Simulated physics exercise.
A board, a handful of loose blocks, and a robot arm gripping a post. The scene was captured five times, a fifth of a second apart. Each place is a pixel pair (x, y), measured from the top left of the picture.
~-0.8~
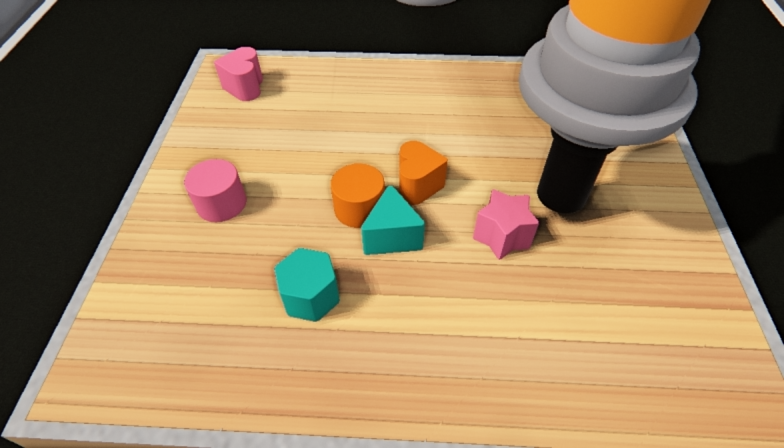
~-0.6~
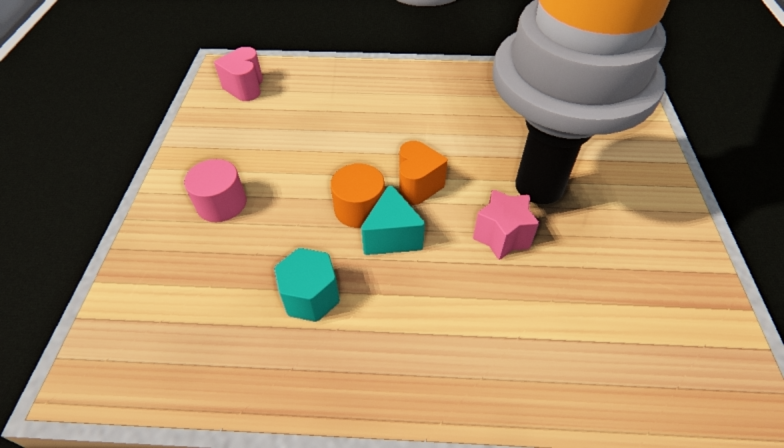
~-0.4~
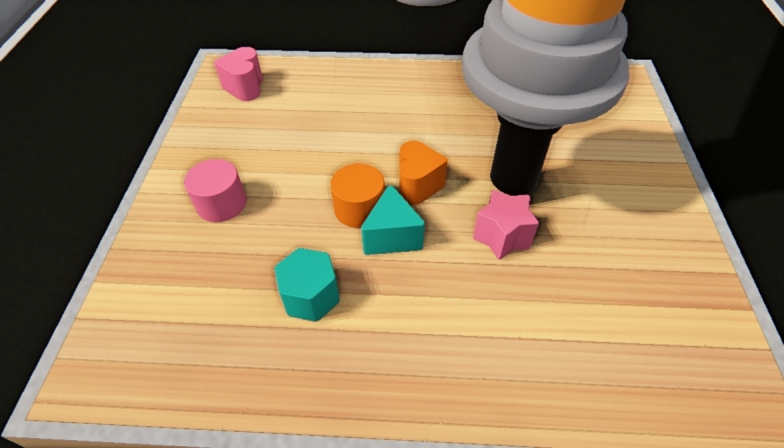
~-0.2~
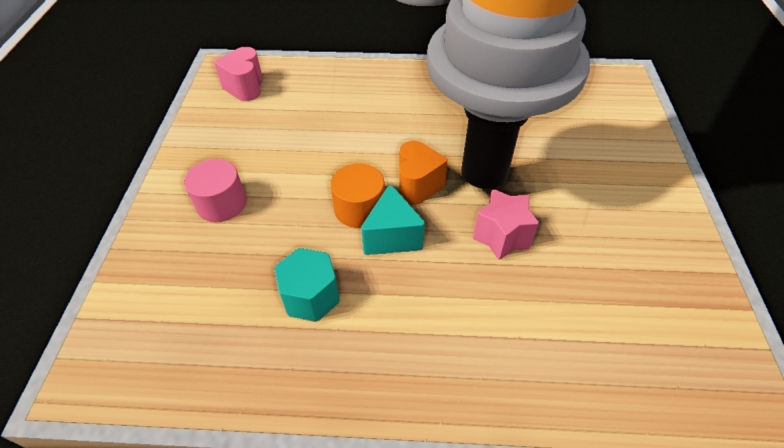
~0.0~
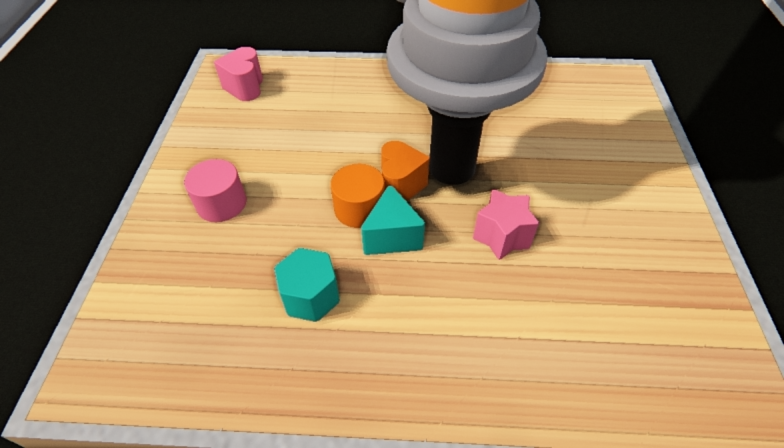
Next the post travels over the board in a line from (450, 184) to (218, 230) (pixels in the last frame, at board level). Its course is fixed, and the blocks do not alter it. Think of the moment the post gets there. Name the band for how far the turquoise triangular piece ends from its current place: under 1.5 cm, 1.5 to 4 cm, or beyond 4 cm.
It is going to finish within 1.5 cm of where it is now.
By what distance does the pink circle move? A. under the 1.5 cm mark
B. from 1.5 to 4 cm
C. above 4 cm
Letter B.
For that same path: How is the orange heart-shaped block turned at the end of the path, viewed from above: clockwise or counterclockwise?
From the top, the block rotates clockwise.
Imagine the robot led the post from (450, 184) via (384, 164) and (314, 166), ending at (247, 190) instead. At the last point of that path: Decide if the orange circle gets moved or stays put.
It travels a centimetre or more.
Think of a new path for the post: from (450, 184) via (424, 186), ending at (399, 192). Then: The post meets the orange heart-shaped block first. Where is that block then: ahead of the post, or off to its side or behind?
Ahead of the post.
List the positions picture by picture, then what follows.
The first frame shows tip of the post (561, 196), middles of tops, pink circle (211, 176), orange circle (357, 182), turquoise triangular piece (392, 212), orange heart-shaped block (419, 159).
The second frame shows post (539, 187), nothing pushed.
The third frame shows post (514, 179), nothing pushed.
The fourth frame shows post (484, 173), nothing pushed.
The fifth frame shows post (452, 169), pink circle (211, 176), orange circle (357, 182), turquoise triangular piece (392, 212), orange heart-shaped block (401, 158).
On the path given first. One third of the way, post (373, 183); orange circle (307, 193); turquoise triangular piece (389, 214), turned 15° anticlockwise; orange heart-shaped block (329, 157), turned 50° clockwise.
Two thirds of the way, post (295, 199); orange circle (247, 214); turquoise triangular piece (389, 214), turned 15° anticlockwise; orange heart-shaped block (299, 154).
At the end, post (211, 216); pink circle (187, 173); orange circle (182, 247); turquoise triangular piece (389, 214), turned 15° anticlockwise; orange heart-shaped block (299, 154), turned 125° clockwise.
